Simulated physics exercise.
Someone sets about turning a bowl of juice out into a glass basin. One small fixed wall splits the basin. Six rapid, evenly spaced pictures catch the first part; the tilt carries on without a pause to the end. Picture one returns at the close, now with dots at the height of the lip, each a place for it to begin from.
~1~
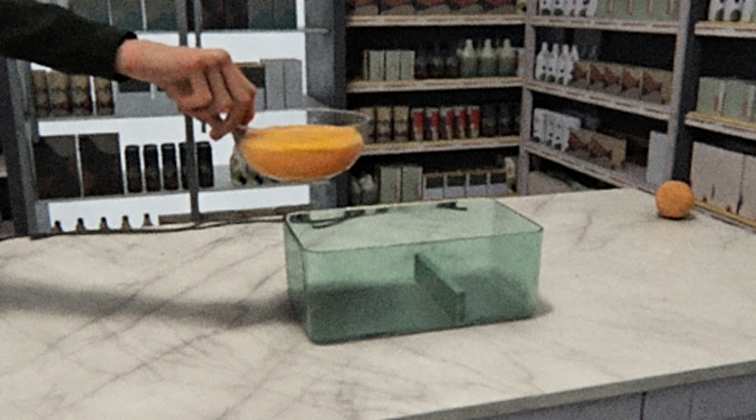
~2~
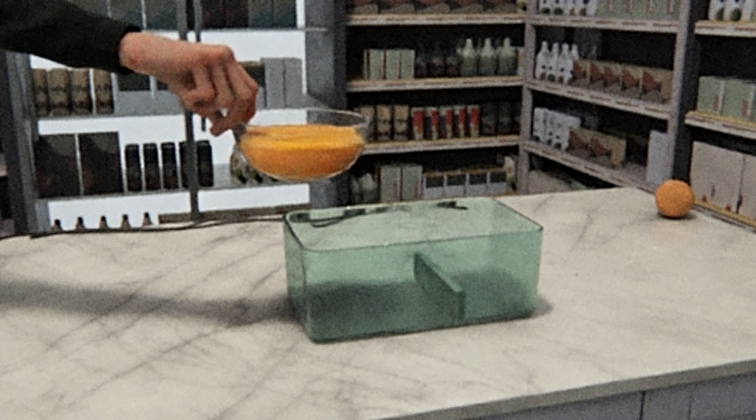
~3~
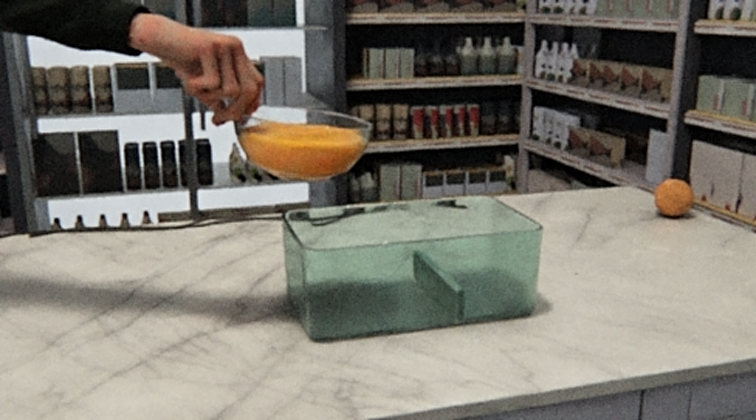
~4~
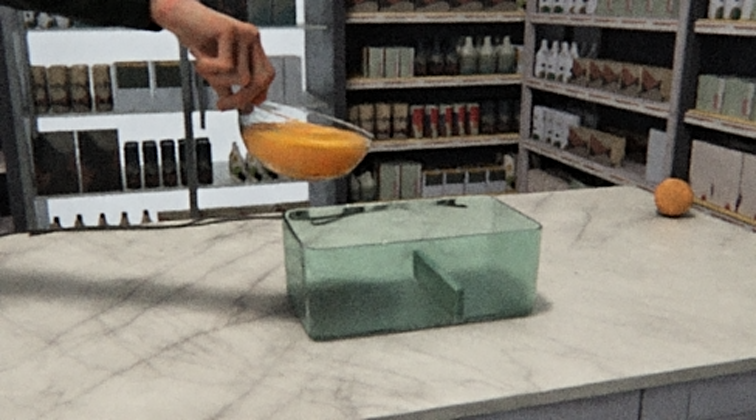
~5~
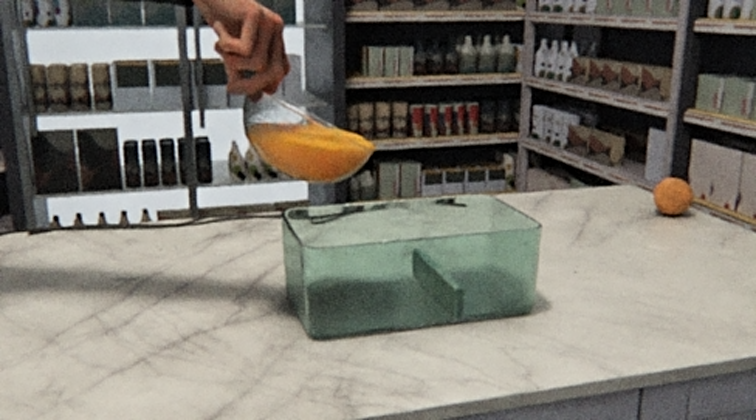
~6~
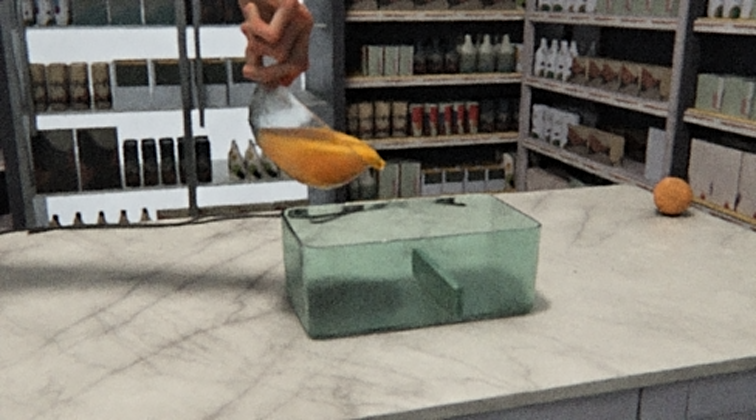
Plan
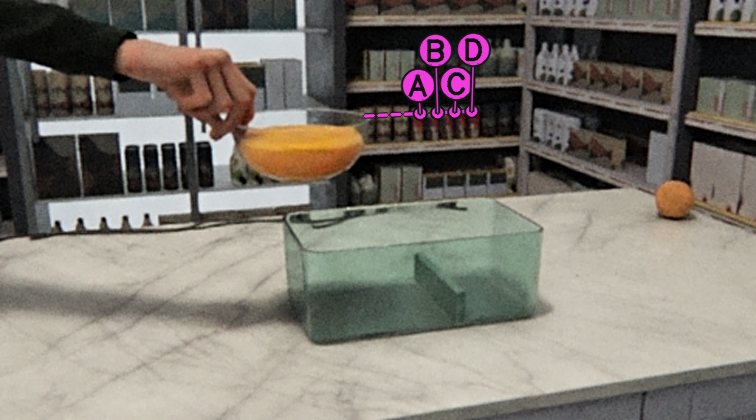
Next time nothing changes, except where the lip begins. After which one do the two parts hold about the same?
A beats the others.
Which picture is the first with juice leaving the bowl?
Picture 5.
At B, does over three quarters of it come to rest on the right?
No.
In magenta, A at (420, 113); B at (437, 112); C at (454, 111); D at (471, 111).
With A, about 47 % ends left of the wall and 50 % right of it; 3 % is lost outside.
With B, about 35 % ends left of the wall and 60 % right of it; 5 % is lost outside.
With C, about 30 % ends left of the wall and 67 % right of it; 3 % is lost outside.
With D, about 26 % ends left of the wall and 69 % right of it; 6 % is lost outside.
